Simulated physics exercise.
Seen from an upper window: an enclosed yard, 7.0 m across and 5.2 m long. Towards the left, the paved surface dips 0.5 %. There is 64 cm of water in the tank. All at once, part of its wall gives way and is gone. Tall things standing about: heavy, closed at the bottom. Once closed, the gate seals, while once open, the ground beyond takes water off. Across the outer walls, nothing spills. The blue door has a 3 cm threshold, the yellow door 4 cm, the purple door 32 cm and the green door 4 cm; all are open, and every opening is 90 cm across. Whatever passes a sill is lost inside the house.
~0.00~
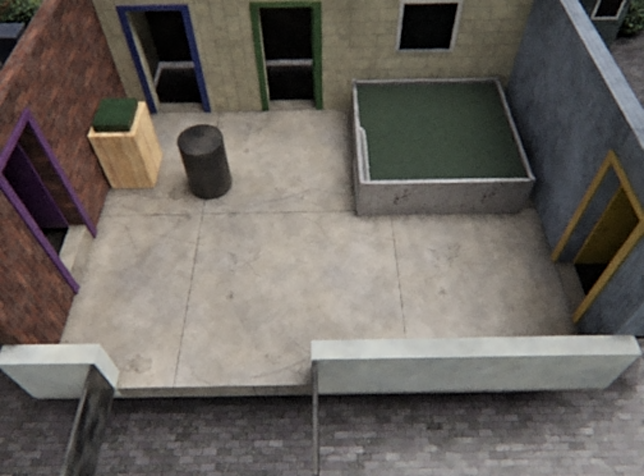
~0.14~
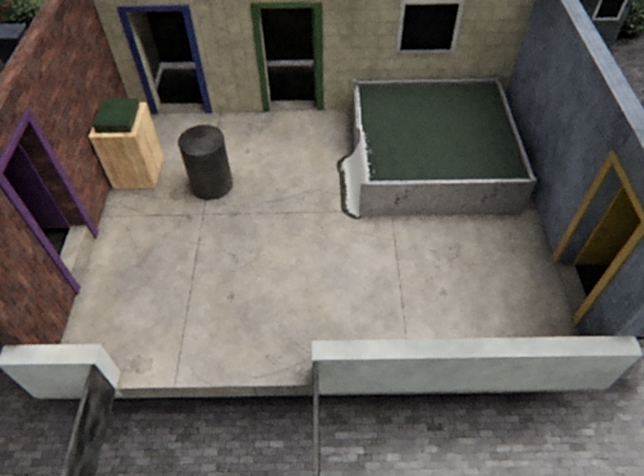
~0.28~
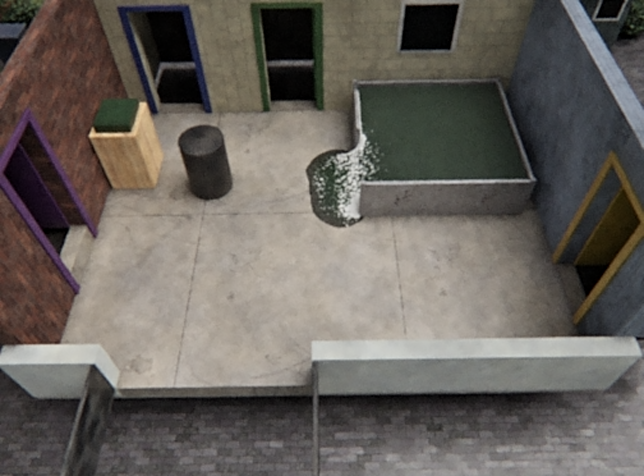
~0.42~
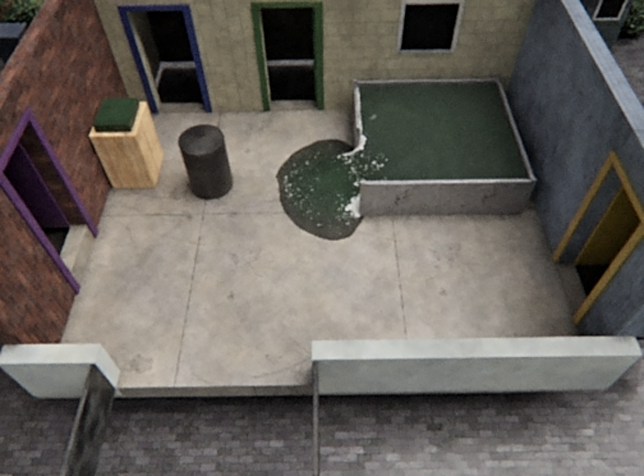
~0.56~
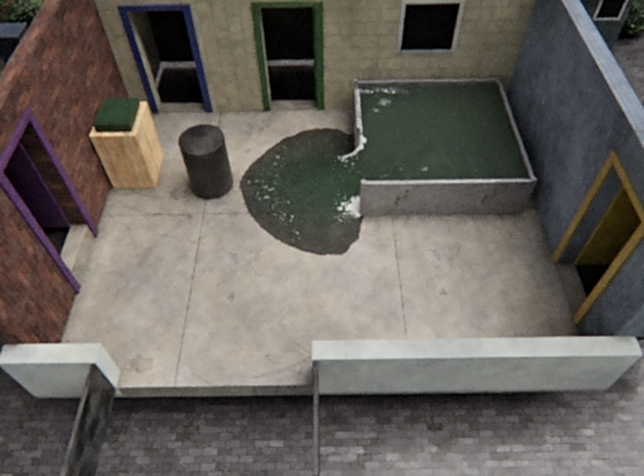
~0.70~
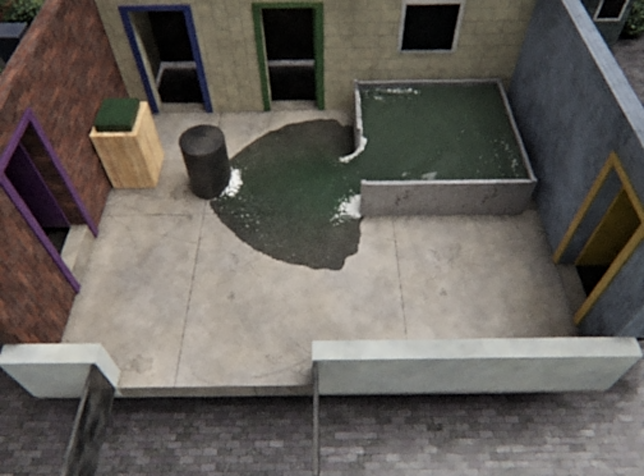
A raised tank of dark green water in a walled yard broke open at its left side, and water poured out, fanning across the paved floor until it reached the dark round barrel.
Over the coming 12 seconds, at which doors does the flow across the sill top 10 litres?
The blue door breaches the limit. The yellow door never breaches the limit. The purple door never breaches the limit. The green door breaches the limit.
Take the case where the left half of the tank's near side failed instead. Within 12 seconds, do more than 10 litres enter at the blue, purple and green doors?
Blue beyond, purple short, green short.
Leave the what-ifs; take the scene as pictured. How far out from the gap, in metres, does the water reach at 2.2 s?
Roughly 5.2 m.
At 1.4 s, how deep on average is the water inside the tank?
It averages close to 49 cm.
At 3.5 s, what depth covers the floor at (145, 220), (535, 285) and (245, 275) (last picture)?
4, 0, 3 cm.
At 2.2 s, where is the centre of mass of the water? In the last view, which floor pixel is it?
Around (354, 180) in the last picture.
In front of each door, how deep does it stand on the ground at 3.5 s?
Door by door, in cm: Blue reads 16, yellow reads 0, purple reads 21, green reads 3.
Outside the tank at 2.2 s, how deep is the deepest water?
Roughly 36 cm.
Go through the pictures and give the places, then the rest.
The first frame shows the tank at (434, 130) is whole and still, 64 cm deep.
In the second frame, water pours out at (361, 177) and has run 0.7 m, to (351, 159); typically 5 cm deep outside, 64 cm at the tank's back.
In the third frame, the front is at (323, 157), 0.9 m from the gap at (361, 178); 1.0 m2 of floor is under water; 64 cm left at the back of the tank.
In the fourth frame, the front is at (284, 169), 1.3 m from the gap at (361, 178); 2.0 m2 of floor is under water; 64 cm left at the back of the tank.
In the fifth frame, water pours out at (361, 178) and has run 1.9 m, to (249, 175); typically 6 cm deep outside, 64 cm at the tank's back.
In the sixth frame, the front is at (217, 205), 2.4 m from the gap at (362, 178); 5.0 m2 of floor is under water; 62 cm left at the back of the tank.
After 1.4 s water covers 40 % of the floor and is deepest (38 cm) near (349, 192); blue door not reached, yellow door not reached, purple door not reached, green door 4 cm at the sill, 0 L in.
After 2.2 s water covers 60 % of the floor and is deepest (36 cm) near (241, 186); blue door 14 cm at the sill, 16 L in, yellow door not reached, purple door 23 cm at the sill, 0 L in, green door 2 cm at the sill, 0 L in.
After 3.5 s water covers 60 % of the floor and is deepest (32 cm) near (101, 298); blue door 16 cm at the sill, 119 L in, yellow door not reached, purple door 21 cm at the sill, 0 L in, green door 3 cm at the sill, 0 L in.
After 7.0 s water covers 75 % of the floor and is deepest (20 cm) near (53, 370); blue door 11 cm at the sill, 332 L in, yellow door not reached, purple door 14 cm at the sill, 0 L in, green door 5 cm at the sill, 0 L in.
After 12.0 s water covers 85 % of the floor and is deepest (11 cm) near (53, 370); blue door 9 cm at the sill, 500 L in, yellow door 1 cm at the sill, 0 L in, purple door 8 cm at the sill, 0 L in, green door 6 cm at the sill, 18 L in.
